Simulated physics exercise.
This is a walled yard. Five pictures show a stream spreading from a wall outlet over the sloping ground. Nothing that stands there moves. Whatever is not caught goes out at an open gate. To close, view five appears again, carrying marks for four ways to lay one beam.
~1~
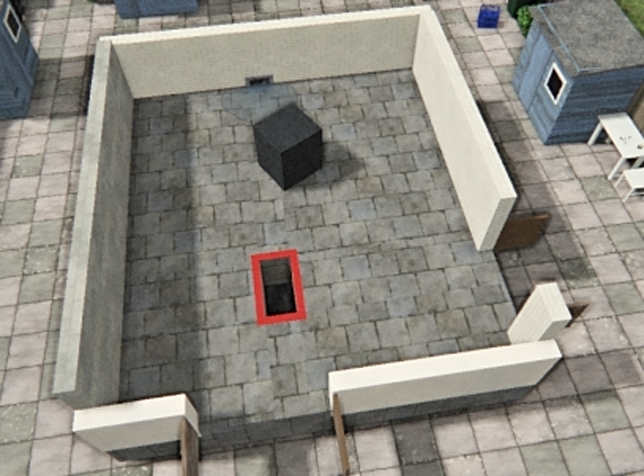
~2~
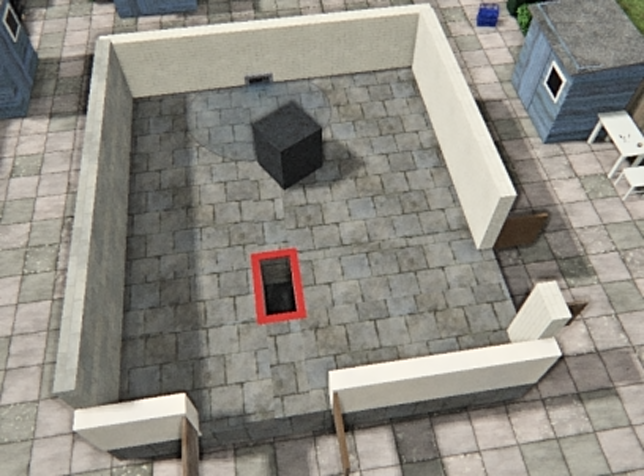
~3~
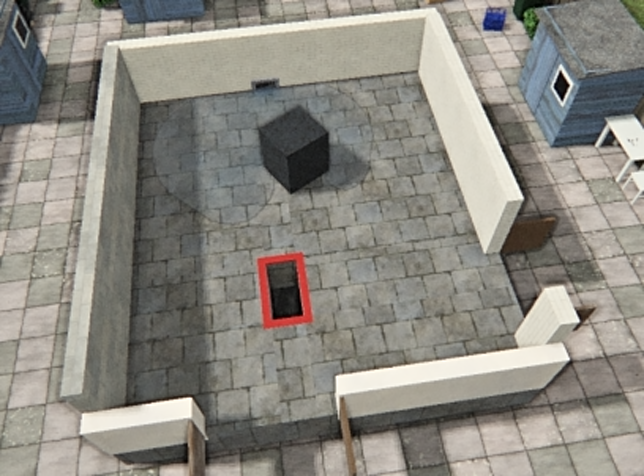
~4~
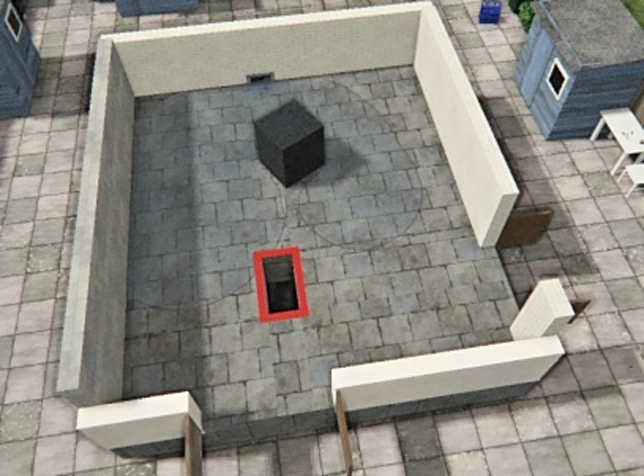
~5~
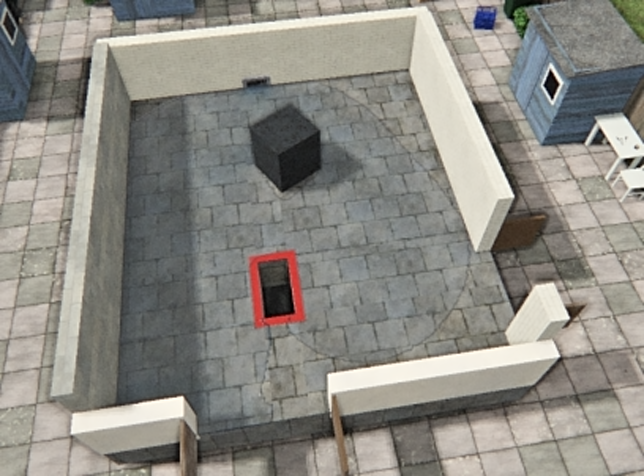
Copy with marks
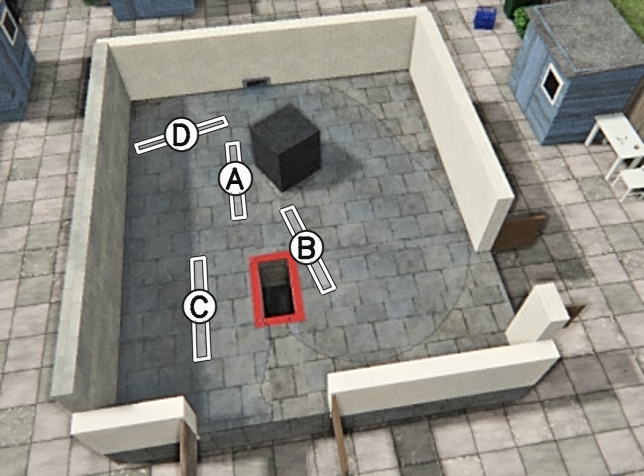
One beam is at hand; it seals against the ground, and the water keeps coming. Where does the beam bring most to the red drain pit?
A beats the others.
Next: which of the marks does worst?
That would be B.
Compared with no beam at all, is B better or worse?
Spot B is worse.
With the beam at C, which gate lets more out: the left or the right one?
The left gate.
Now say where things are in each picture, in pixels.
In the first picture, outfall at (259, 80); red drain pit at (278, 286); open gate at (264, 404); open gate at (492, 290); 3 % of the ground under water, visible out to (244, 115); red drain pit still dry.
In the second picture, 12 % of the ground under water, visible out to (214, 151); red drain pit still dry.
In the third picture, 25 % of the ground under water, visible out to (225, 216); red drain pit still dry.
In the fourth picture, 46 % of the ground under water, visible out to (155, 299); red drain pit still dry.
In the fifth picture, 71 % of the ground under water, visible out to (127, 366); red drain pit taking water.
In white, A from (239, 217) to (232, 143); B from (287, 208) to (328, 290); C from (202, 359) to (198, 258); D from (137, 148) to (225, 121).
If A is chosen, about 21 % of the stream goes into the red drain pit, about 79 % out by the gates.
If B is chosen, about 10 % of the stream goes into the red drain pit, about 90 % out by the gates.
If C is chosen, about 14 % of the stream goes into the red drain pit, about 86 % out by the gates.
If D is chosen, about 15 % of the stream goes into the red drain pit, about 84 % out by the gates.
